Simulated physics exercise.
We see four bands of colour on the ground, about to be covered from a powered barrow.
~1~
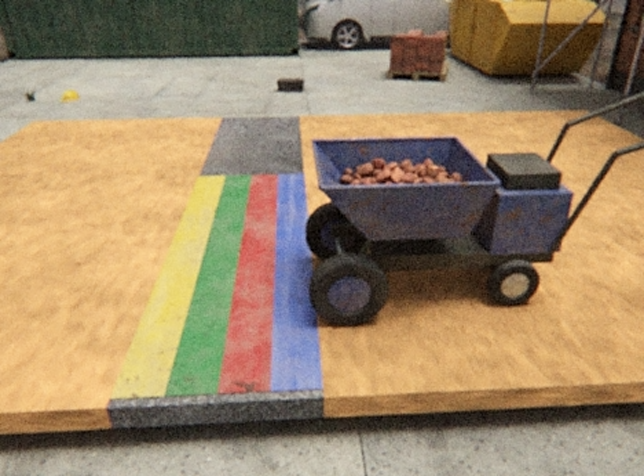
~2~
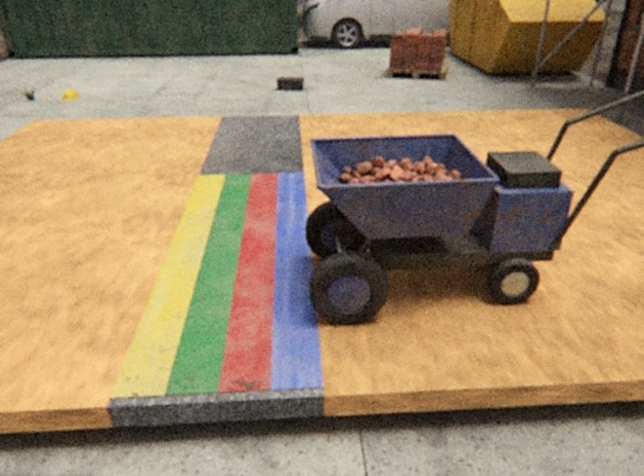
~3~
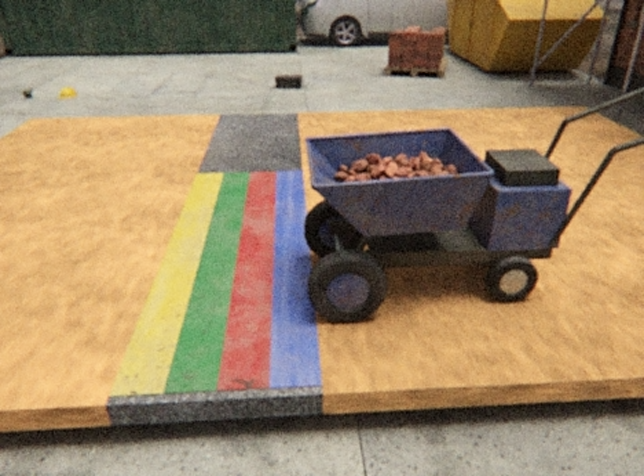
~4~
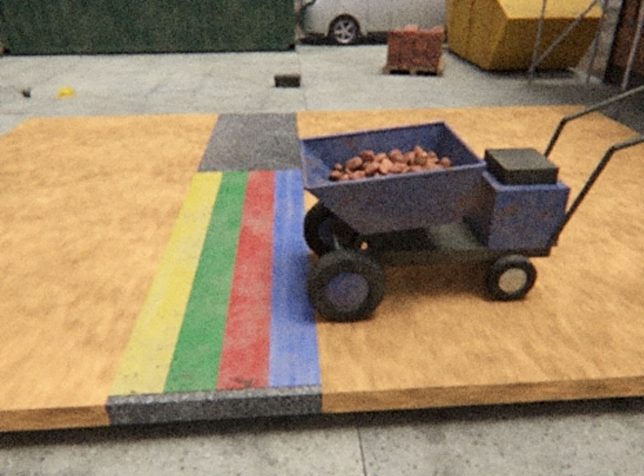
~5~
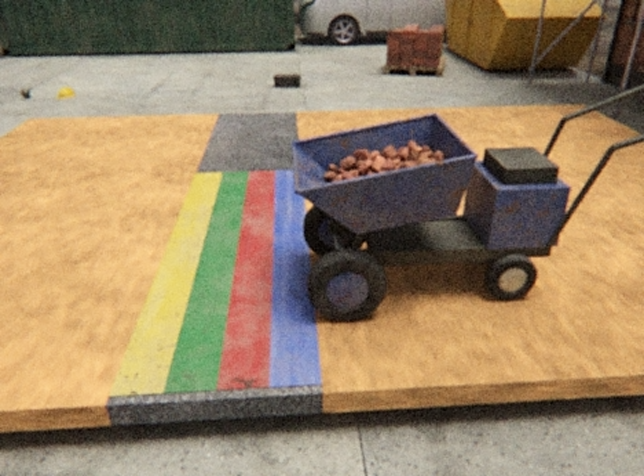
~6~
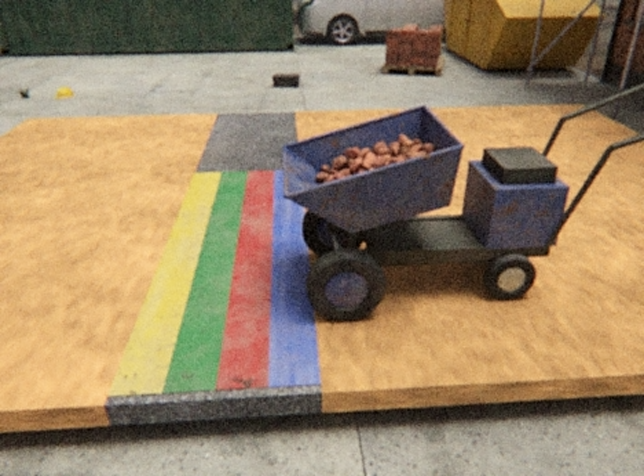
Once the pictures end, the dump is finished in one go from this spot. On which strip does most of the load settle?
The green strip carries the most.
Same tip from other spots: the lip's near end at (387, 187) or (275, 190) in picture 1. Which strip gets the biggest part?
In turn: The red strip; the strip in yellow.
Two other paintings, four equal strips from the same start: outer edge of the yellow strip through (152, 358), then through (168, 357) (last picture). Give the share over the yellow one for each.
The first gives 30 %, the second 30 %.
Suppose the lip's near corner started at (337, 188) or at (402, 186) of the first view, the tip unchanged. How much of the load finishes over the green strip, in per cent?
The first gives 40 %, the second 10 %.
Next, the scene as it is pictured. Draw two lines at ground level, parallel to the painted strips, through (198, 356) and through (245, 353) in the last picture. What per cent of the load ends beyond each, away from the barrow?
About 70 and 90 per cent.
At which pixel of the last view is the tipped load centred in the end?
Near (192, 286).
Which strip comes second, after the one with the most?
Second comes the yellow one.
Just after the last frame, skip tipped steeply; every one in the skip.
A moment on, skip tipped right over; the larger part in the skip; roughly a quarter over the green strip; just a few over the yellow strip; just a few falling.
Further on, skip tipped right over; about a tenth in the skip; about a tenth over the red strip; roughly half over the green strip; roughly a third over the yellow strip; about a tenth off the paint.
When it is over, skip tipped right over; about a tenth in the skip; not one over the blue strip; about a tenth over the red strip; roughly half over the green strip; roughly a quarter over the yellow strip; about a tenth off the paint.
